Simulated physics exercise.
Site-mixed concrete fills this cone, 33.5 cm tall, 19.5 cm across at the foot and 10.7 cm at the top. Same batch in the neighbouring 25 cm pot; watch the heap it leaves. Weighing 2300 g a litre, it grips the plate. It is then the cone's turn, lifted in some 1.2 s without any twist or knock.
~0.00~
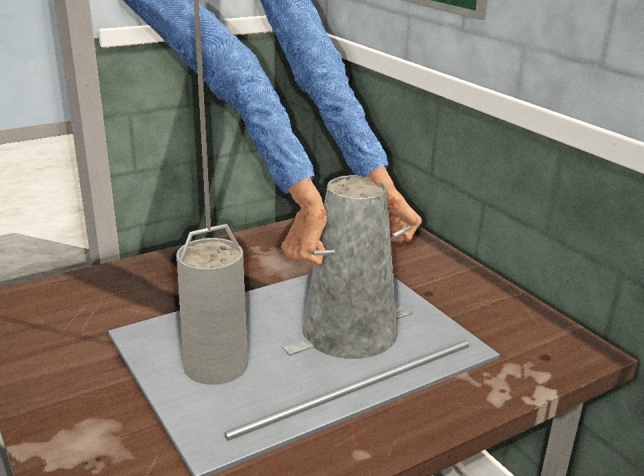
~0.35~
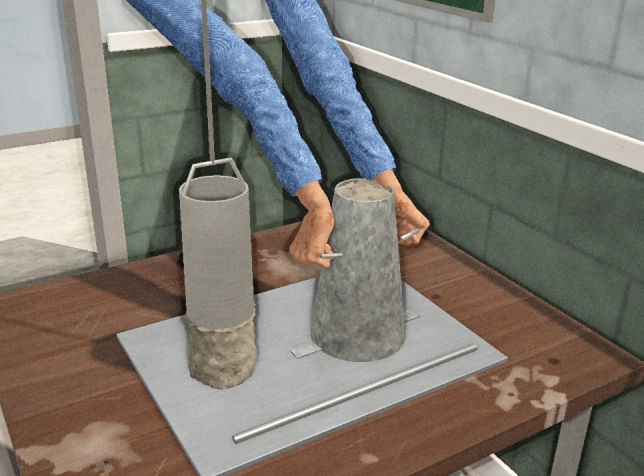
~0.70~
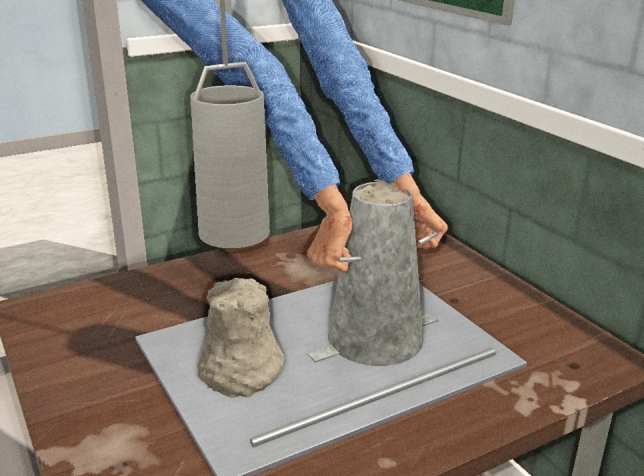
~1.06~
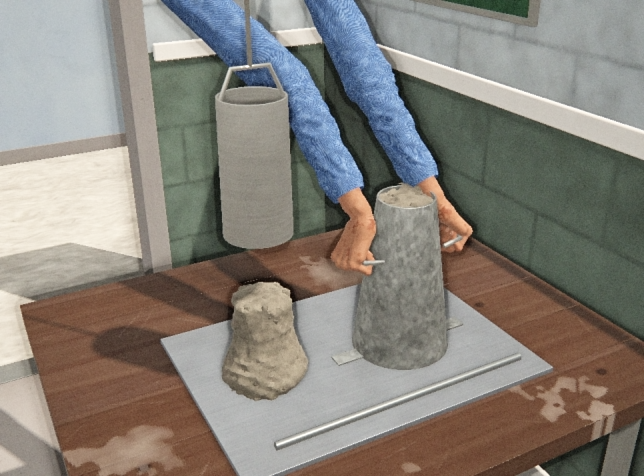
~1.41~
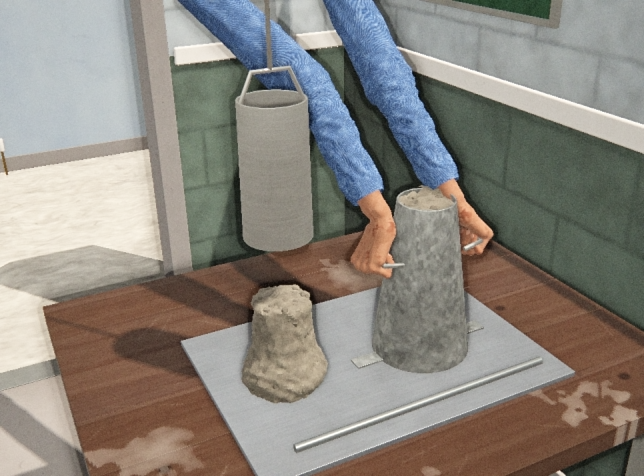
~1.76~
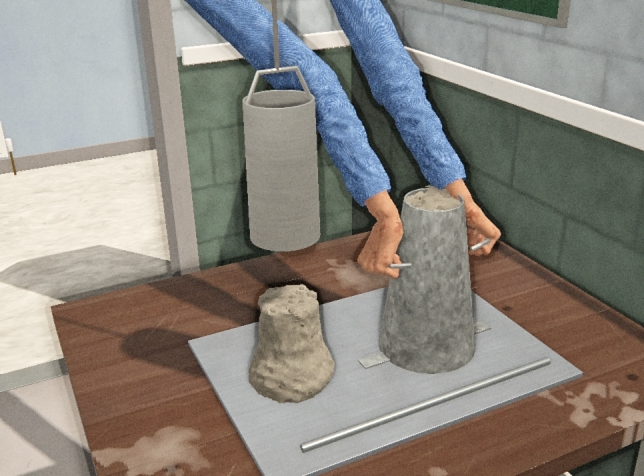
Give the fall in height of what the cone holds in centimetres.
It should come to about 8 cm.
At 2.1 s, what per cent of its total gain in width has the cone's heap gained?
50 per cent.
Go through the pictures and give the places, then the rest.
Middle of the pot's mouth at (210, 254), still down; middle of the cone's top at (357, 188), not yet moved, in the first picture.
Middle of the pot's mouth at (214, 190), raised 14 cm; middle of the cone's top at (364, 191), not yet moved, in the second picture.
Middle of the pot's mouth at (227, 96), raised 31 cm; the pot's heap 19 cm high and 17 cm wide, top at (238, 291); middle of the cone's top at (382, 194), not yet moved, in the third picture.
Middle of the pot's mouth at (252, 97), raised 31 cm; the pot's heap 19 cm high and 17 cm wide, top at (262, 295); middle of the cone's top at (407, 198), not yet moved, in the fourth picture.
Middle of the pot's mouth at (272, 100), raised 31 cm; the pot's heap 19 cm high and 17 cm wide, top at (281, 298); middle of the cone's top at (427, 200), not yet moved, in the fifth picture.
Middle of the pot's mouth at (279, 100), raised 31 cm; the pot's heap 19 cm high and 17 cm wide, top at (288, 298); middle of the cone's top at (434, 200), not yet moved, in the sixth picture.
After 2.1 s, the cone is up 9.6 cm; the site-mixed concrete has come down 5.0 cm to 29 cm and is 22 cm wide.
After 2.4 s, the cone is up 23 cm; the site-mixed concrete has come down 8.3 cm to 25 cm and is 24 cm wide.
After 2.7 s, the cone is up 36 cm; the site-mixed concrete has come down 8.3 cm to 25 cm and is 25 cm wide.
After 3.0 s, the cone is clear; the site-mixed concrete has come down 8.3 cm to 25 cm and is 25 cm wide.
After 3.7 s, at rest, the cone is clear; the site-mixed concrete has come down 8.4 cm to 25 cm and is 25 cm wide.
